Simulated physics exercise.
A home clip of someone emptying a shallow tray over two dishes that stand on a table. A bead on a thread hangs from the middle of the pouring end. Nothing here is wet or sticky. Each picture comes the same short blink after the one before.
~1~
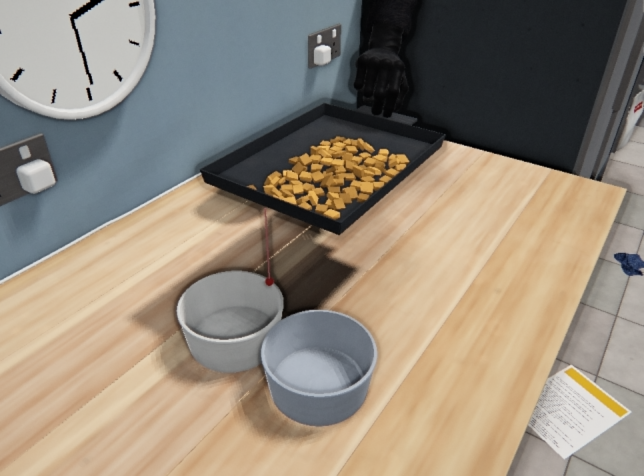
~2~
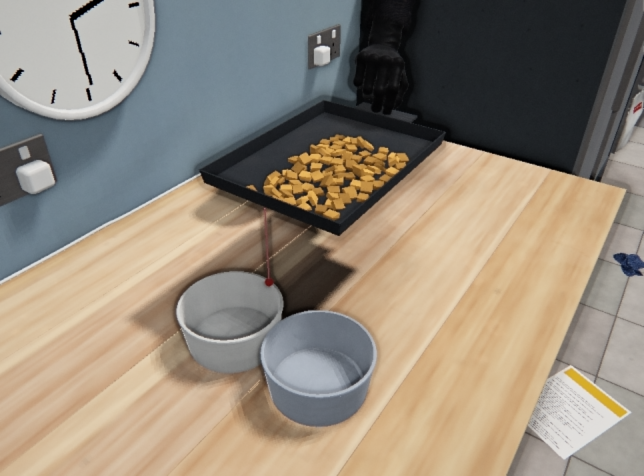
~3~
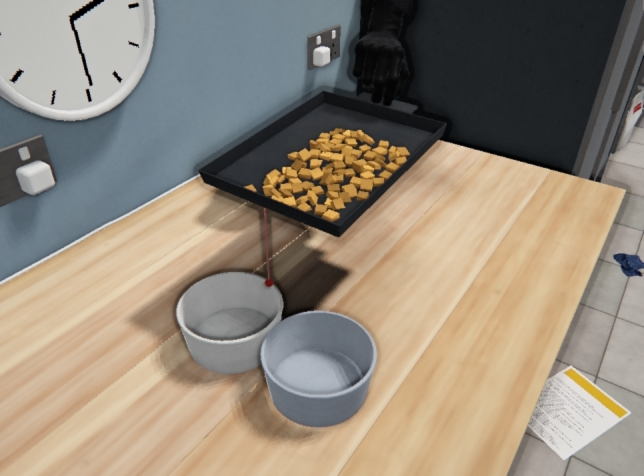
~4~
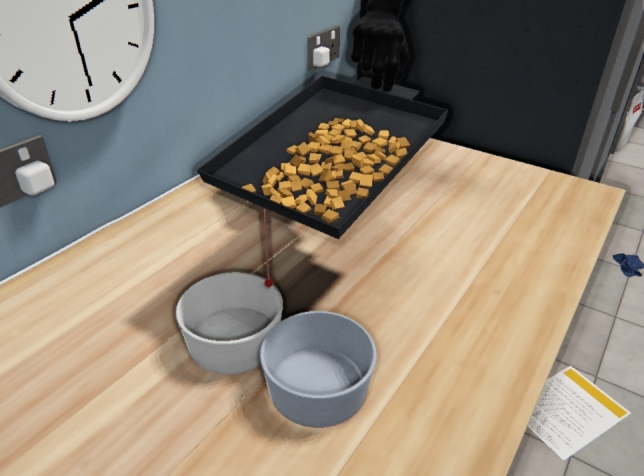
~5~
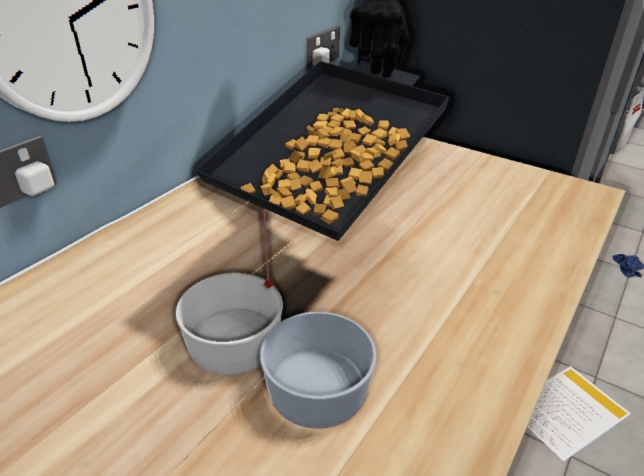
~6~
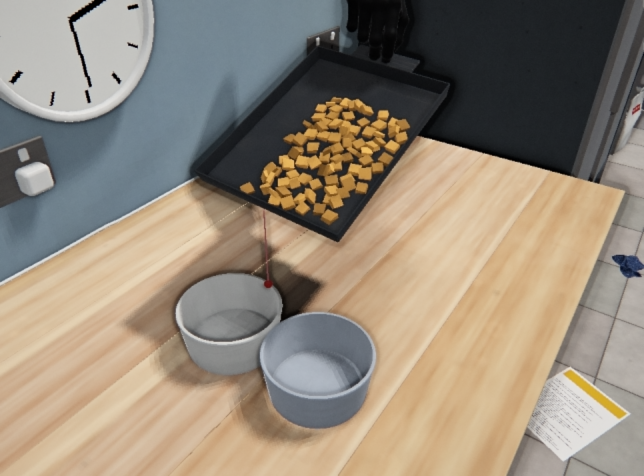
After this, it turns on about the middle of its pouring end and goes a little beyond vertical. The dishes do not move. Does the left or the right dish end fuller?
Fuller: The right-hand dish.
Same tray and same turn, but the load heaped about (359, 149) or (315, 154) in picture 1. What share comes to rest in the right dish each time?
In turn 60 and 50 in a hundred.
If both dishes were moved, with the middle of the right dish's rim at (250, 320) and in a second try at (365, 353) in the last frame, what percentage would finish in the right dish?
First some 60, then 20 per cent.
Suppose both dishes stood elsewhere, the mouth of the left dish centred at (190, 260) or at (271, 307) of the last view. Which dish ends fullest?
One: The right dish. Two: The left-hand dish.
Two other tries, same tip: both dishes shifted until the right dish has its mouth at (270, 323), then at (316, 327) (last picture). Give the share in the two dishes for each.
Near 80 % and 80 %.
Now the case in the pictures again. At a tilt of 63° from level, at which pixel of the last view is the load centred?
Around (305, 189).
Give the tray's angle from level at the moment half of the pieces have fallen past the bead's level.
Roughly 115°.
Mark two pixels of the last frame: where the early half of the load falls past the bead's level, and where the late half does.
First near (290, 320), later near (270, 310).
Just after the last frame, tray tipped steeply; every one on the tray.
A moment on, tray tipped past a quarter turn; roughly two thirds on the tray; about a tenth in the right dish; about a tenth in the left dish; about a tenth outside both; about a tenth in the air.
Further on, tray tipped past a quarter turn; roughly two thirds in the right dish; roughly a third in the left dish; about a tenth outside both.
When it is over, tray tipped past a quarter turn; roughly half in the right dish; roughly a third in the left dish; about a tenth outside both.
